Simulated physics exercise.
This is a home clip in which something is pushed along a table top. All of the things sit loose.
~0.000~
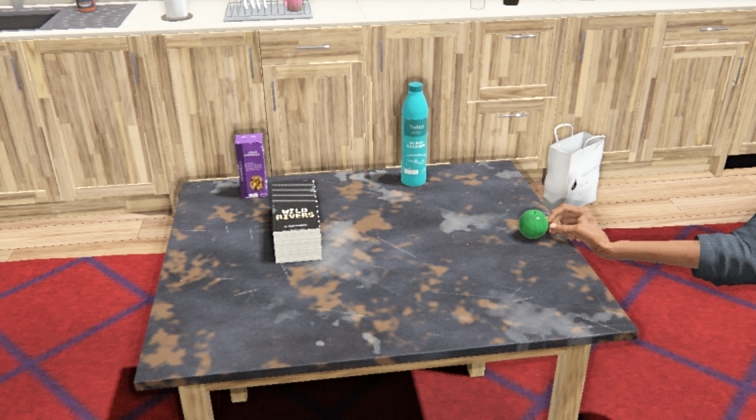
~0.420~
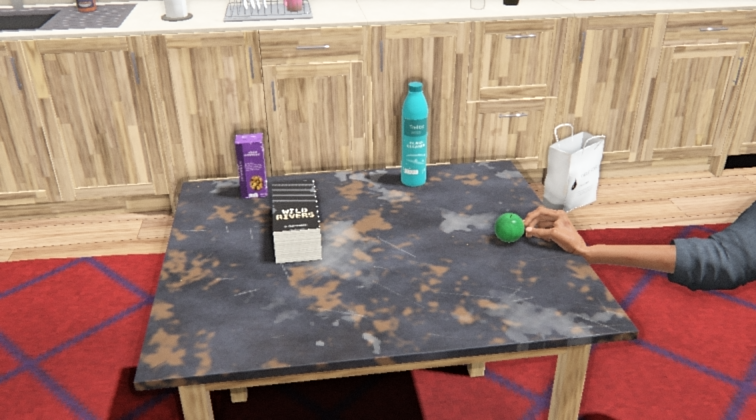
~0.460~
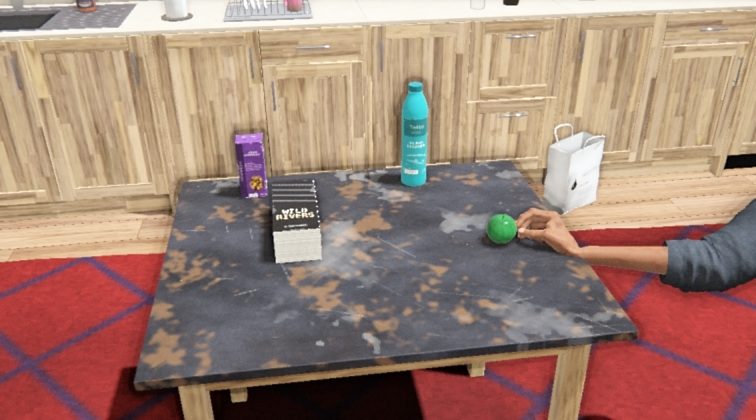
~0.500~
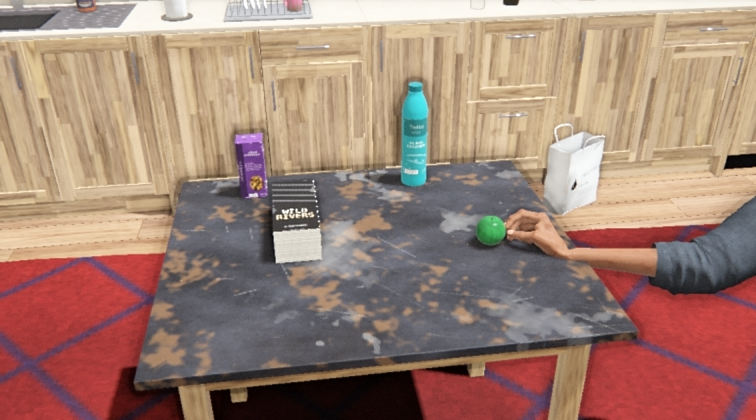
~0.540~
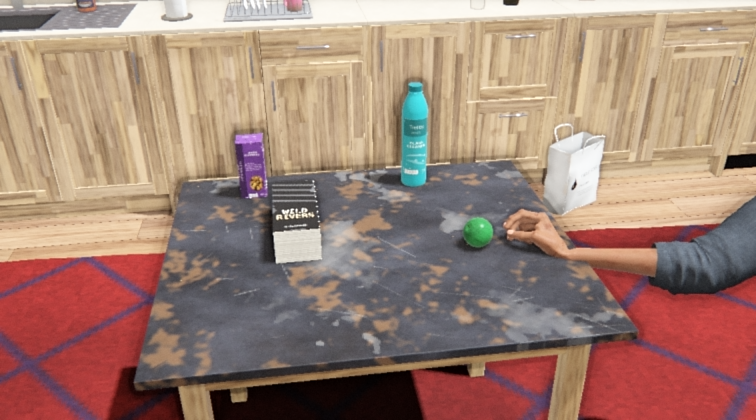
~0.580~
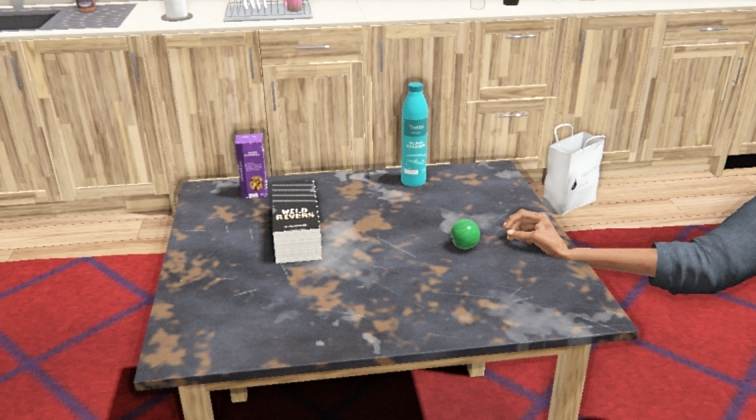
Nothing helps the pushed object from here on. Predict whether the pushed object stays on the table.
It is going to end its trip off the table.
By 0.88 s, green apple moved well along near (370, 248).
By 1.48 s, green apple moved well along near (175, 277).
By 1.88 s, green apple now off the table.
When it is over (2.1 s), off the table, green apple.
